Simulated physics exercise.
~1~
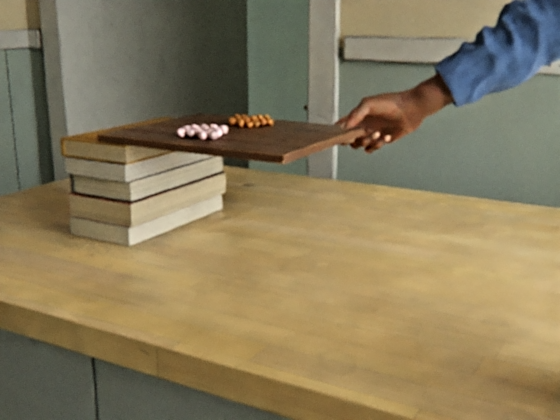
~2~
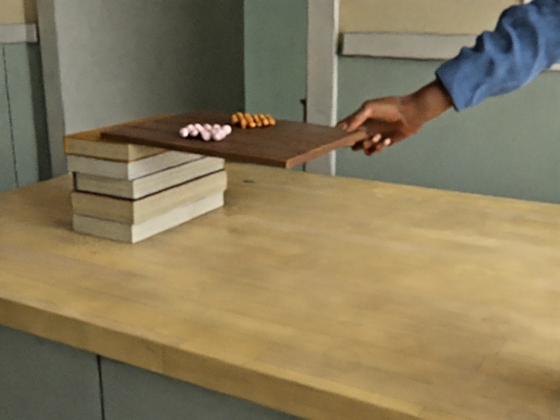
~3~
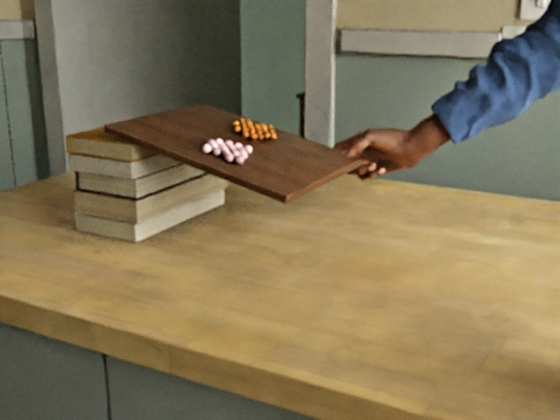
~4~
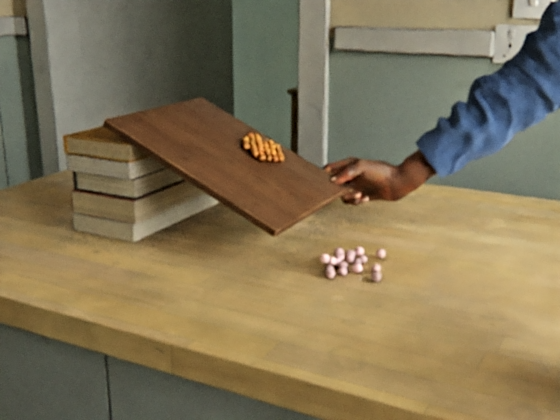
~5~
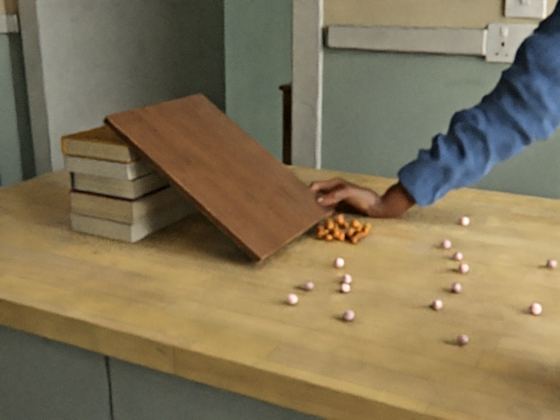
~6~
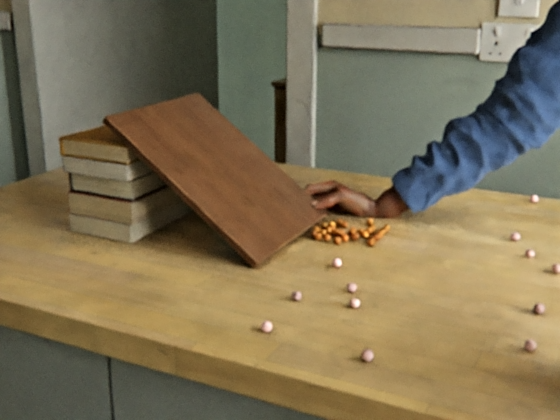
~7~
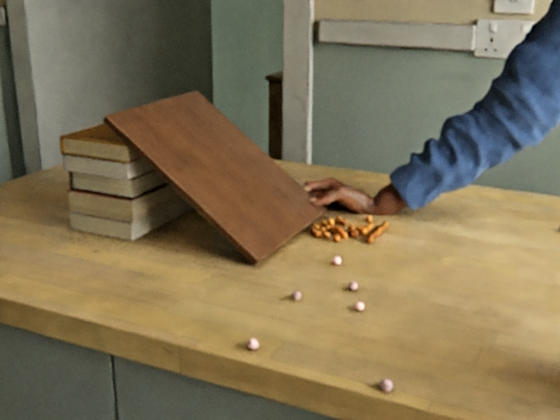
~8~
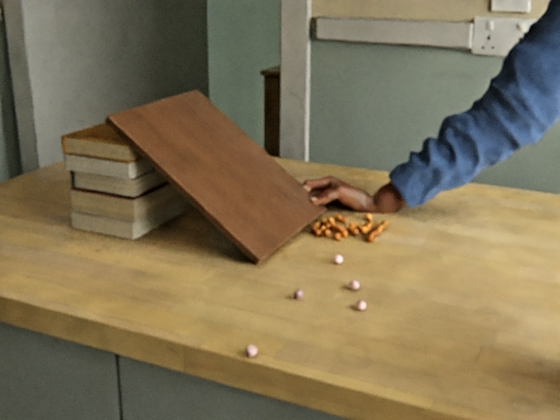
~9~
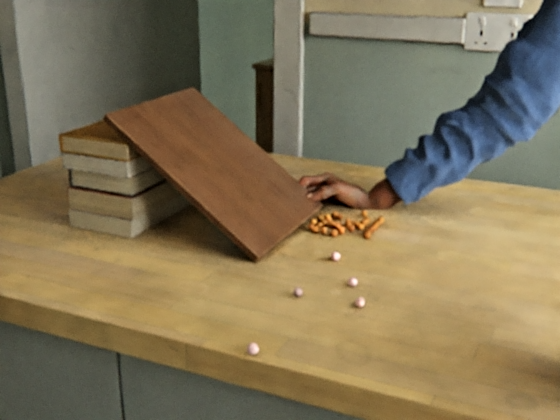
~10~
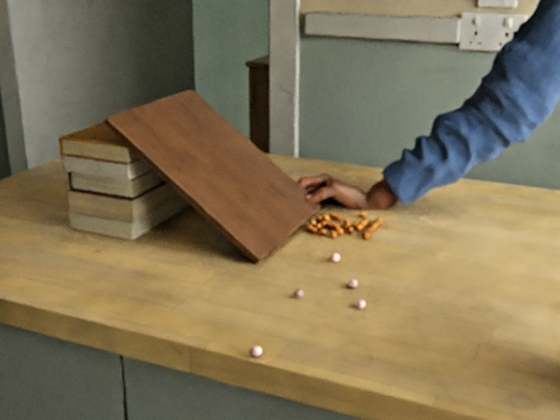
On a wooden counter, a hand lowers a board, scattering pink balls farther than orange pieces.
